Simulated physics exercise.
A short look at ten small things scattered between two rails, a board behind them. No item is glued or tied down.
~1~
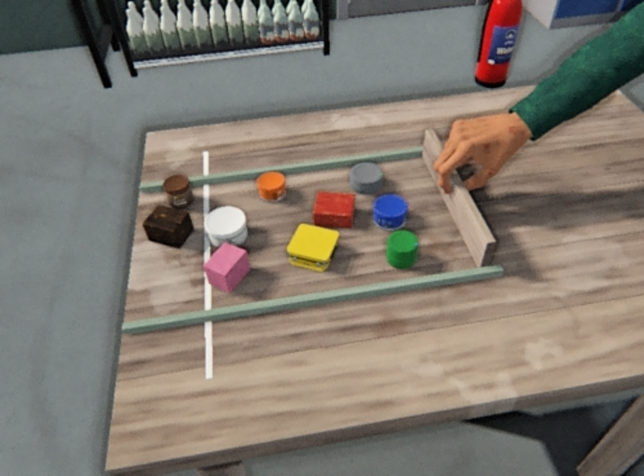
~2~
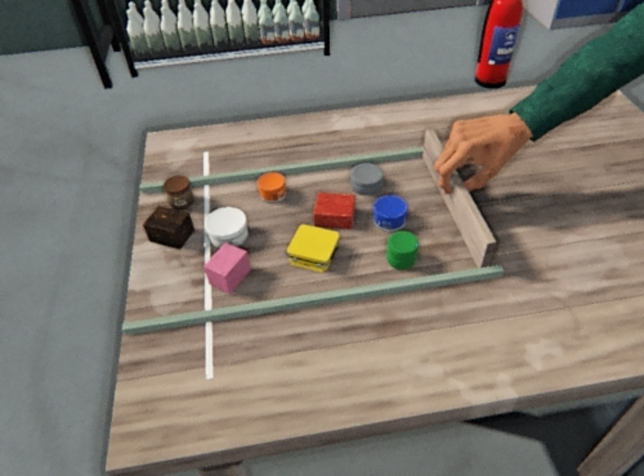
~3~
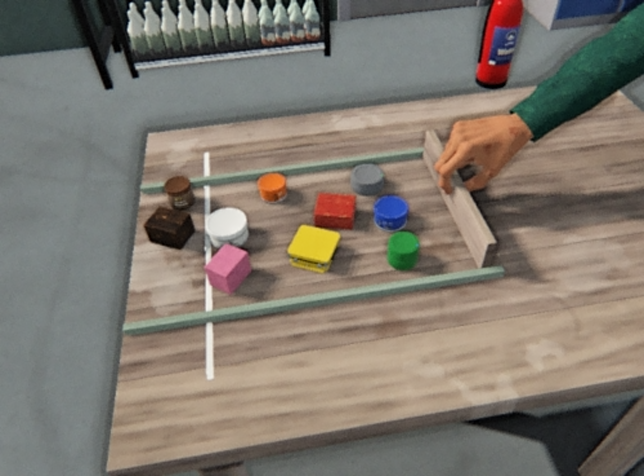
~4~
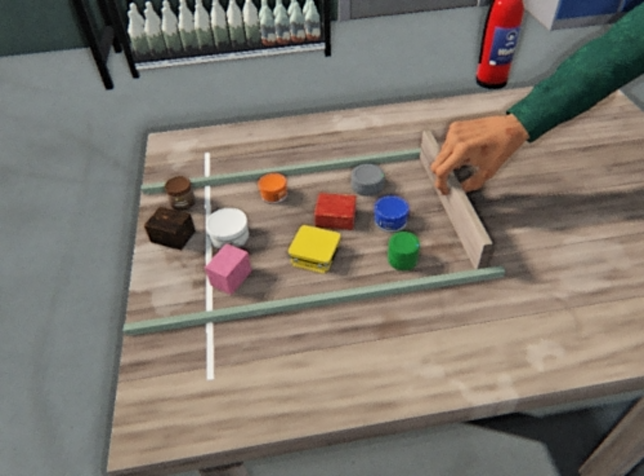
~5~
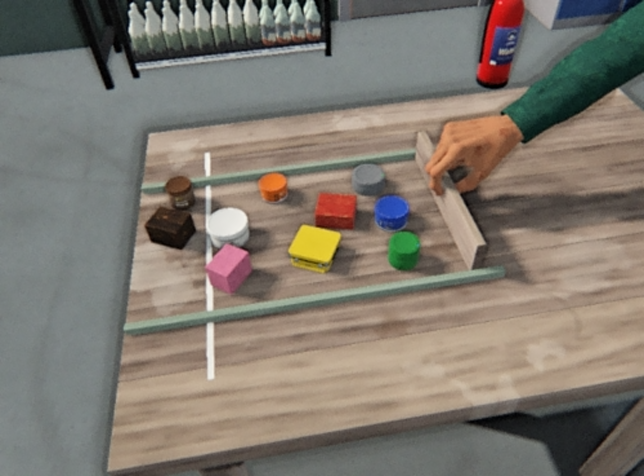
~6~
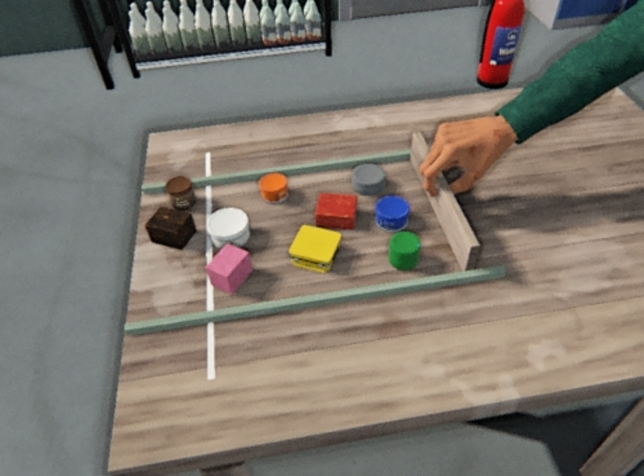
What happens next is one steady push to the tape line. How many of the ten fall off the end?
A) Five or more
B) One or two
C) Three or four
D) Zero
Option B: One or two.
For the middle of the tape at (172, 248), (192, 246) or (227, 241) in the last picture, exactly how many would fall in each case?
The counts come to 5, then 2, then 0.
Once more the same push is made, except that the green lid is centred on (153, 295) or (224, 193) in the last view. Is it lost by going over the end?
One after the other: It ends up falling; it keeps its spot.
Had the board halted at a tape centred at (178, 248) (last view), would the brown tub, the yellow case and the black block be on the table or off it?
First the brown tub, which leaves the top, then the yellow case, which stays on top, and the black block, which leaves the top.
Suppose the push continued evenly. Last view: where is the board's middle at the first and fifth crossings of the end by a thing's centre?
The first one at (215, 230), the next at (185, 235).
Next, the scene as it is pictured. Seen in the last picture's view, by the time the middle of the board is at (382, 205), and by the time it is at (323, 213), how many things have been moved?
4 and 6.
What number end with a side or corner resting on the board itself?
It is in contact with 3.
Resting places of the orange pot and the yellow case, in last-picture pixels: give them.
First at (163, 194); second at (171, 269).
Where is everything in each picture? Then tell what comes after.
Black block (169, 227); brown tub (179, 192); pink block (227, 268); board (454, 193); tape (207, 242), in the first picture.
Brown tub (179, 193); blue pot (390, 213), in the second picture.
Pink block (228, 269); orange pot (273, 189), in the third picture.
Black block (170, 228); white tin (228, 230), in the fourth picture.
Brown tub (181, 194); grey lid (368, 180), in the fifth picture.
Black block (171, 228); brown tub (181, 194); pink block (230, 269); board (440, 196); tape (209, 243), in the sixth picture.
Early on, none off yet; black block at rest near (171, 228); brown tub at rest near (181, 194); pink block at rest near (230, 269).
A while later, none off yet; black block travelled a little near (160, 228); brown tub moving near (174, 194); pink block travelled about its own width near (193, 289).
Finally, the number that fall off is one or two; lost, black block.
